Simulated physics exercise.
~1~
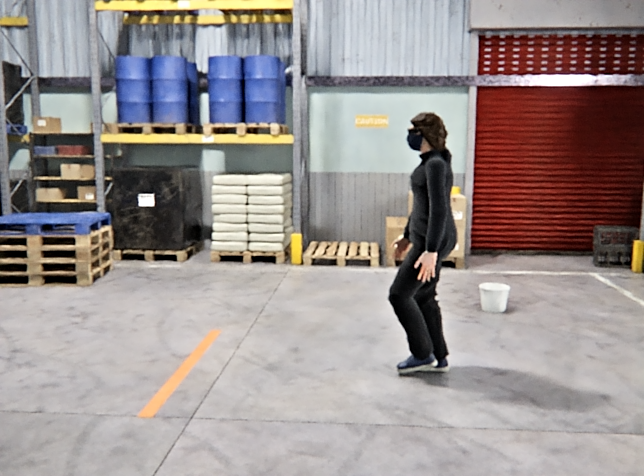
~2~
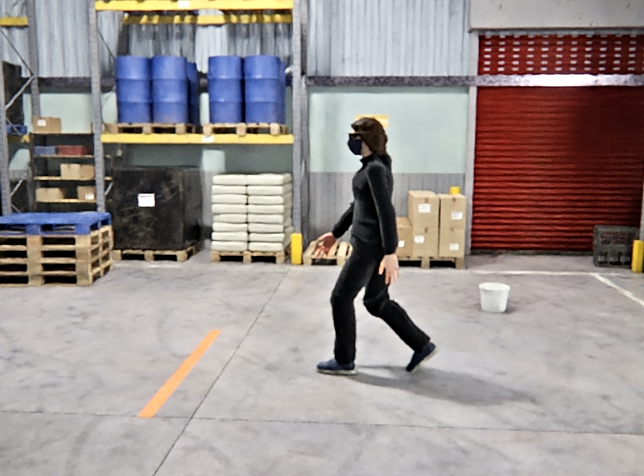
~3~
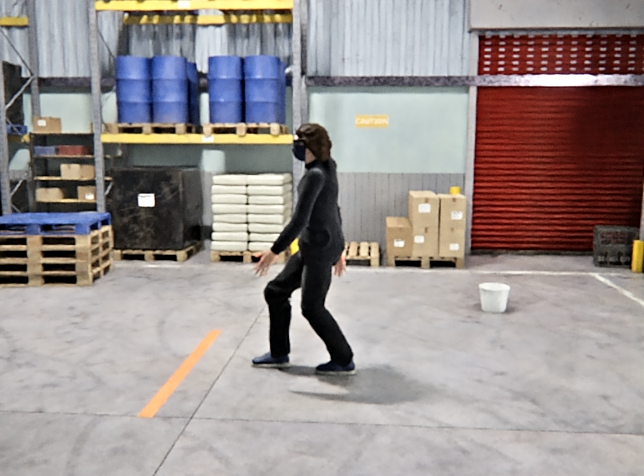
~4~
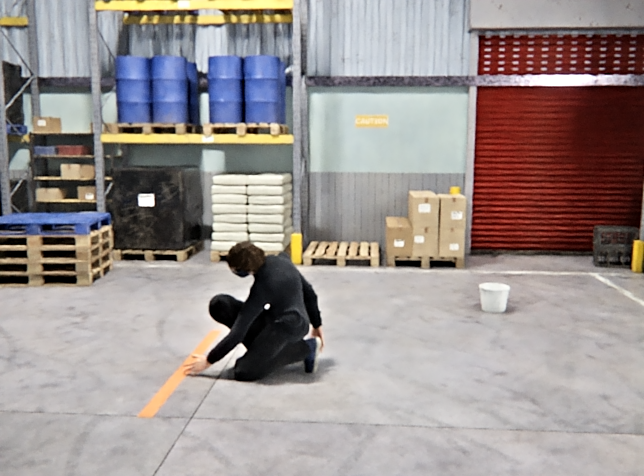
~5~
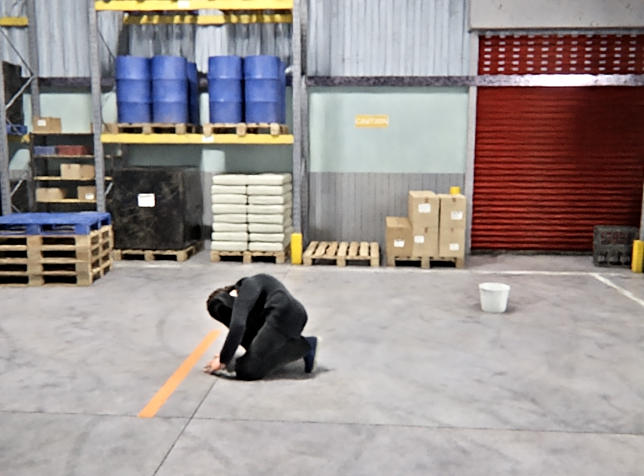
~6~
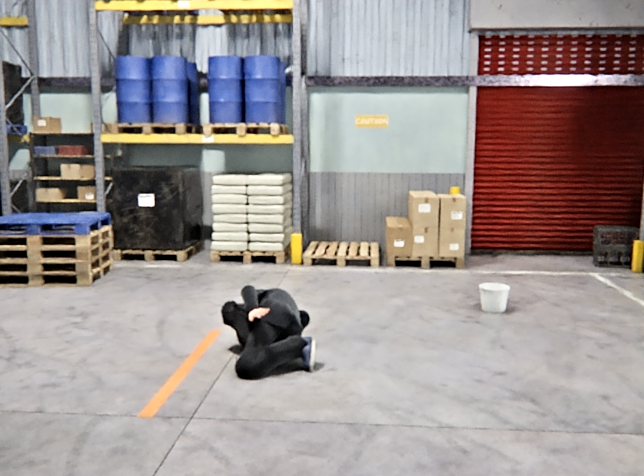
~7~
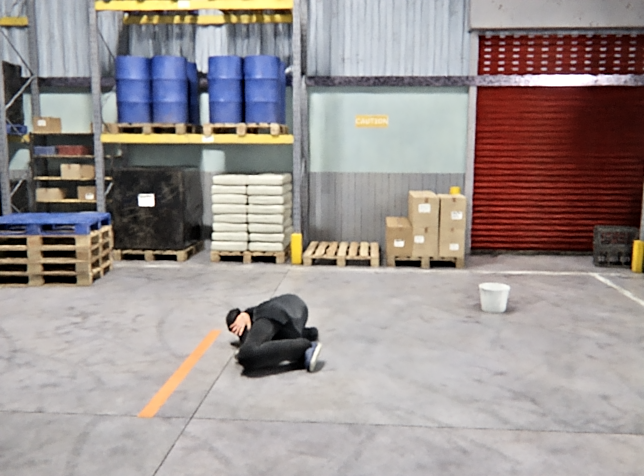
To begin with, a masked person in dark clothes walks left with empty hands across a warehouse floor, passing stacked boxes and a white bucket and heading toward an orange strip of tape. The stride shortens into a stance with bent knees and arms held low. The person then drops to the floor beside the tape, one hand reaching down near it. The body folds forward over the knees, head bowed low, and sinks further onto its side. It ends curled on the concrete, a hand by the face, the head stopping just short of the tape.
